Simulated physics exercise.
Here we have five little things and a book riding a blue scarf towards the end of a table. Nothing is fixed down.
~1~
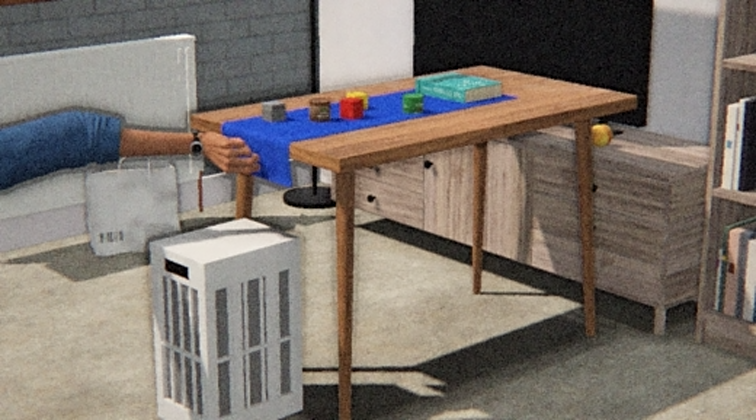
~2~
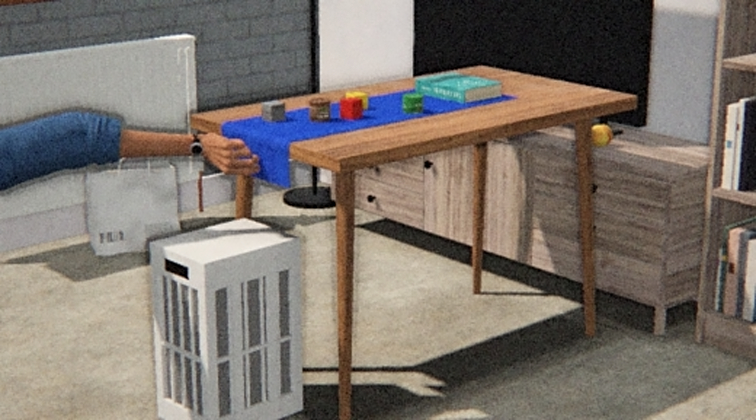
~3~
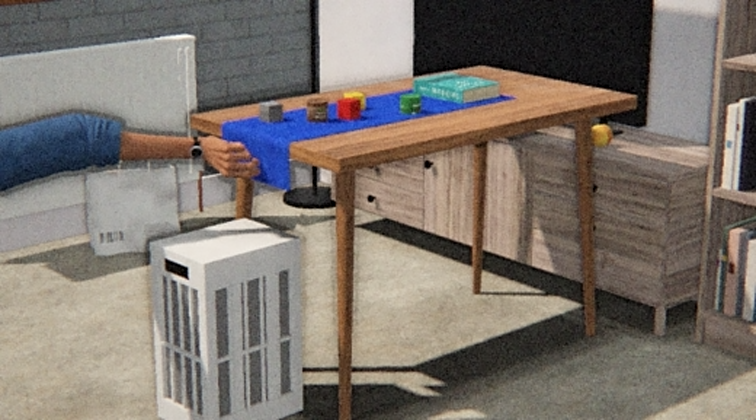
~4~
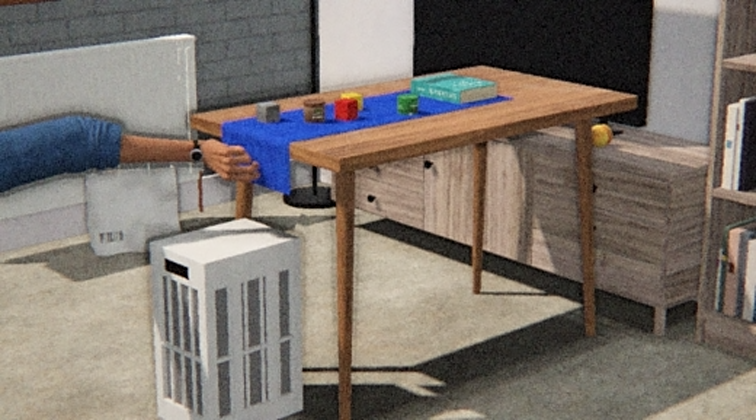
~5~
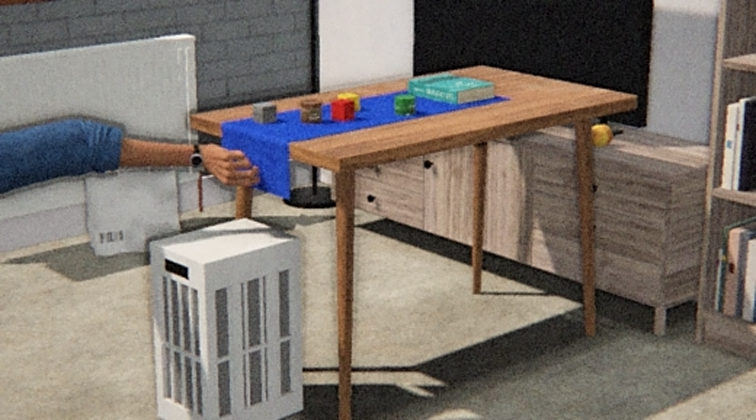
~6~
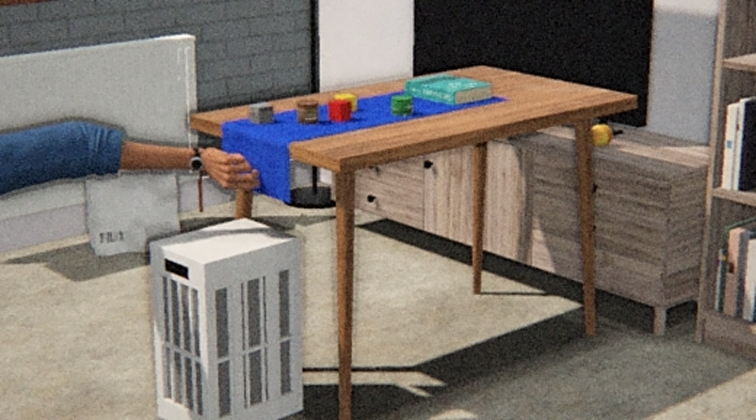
A hand slowly pulls a blue scarf left along a table, carrying small objects and a book.
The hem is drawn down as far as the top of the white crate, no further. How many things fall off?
The table loses one.
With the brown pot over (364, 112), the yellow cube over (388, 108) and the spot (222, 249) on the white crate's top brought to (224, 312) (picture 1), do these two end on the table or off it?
The brown pot remains up, the yellow cube keeps its place on top.
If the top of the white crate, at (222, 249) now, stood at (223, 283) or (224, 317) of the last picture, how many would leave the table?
Over the edge go 2 and 3.
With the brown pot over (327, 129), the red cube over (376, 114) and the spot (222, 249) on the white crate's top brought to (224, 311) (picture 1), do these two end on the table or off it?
The brown pot drops off; the red cube survives.
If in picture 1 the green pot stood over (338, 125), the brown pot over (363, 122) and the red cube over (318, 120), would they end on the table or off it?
The green pot survives; the brown pot survives; the red cube holds on.
A little later, hem near (256, 213); all still up.
Next, hem on the crate; grey cube gone.
When it is over, hem on the crate; grey cube gone. The count of fallen things is one.
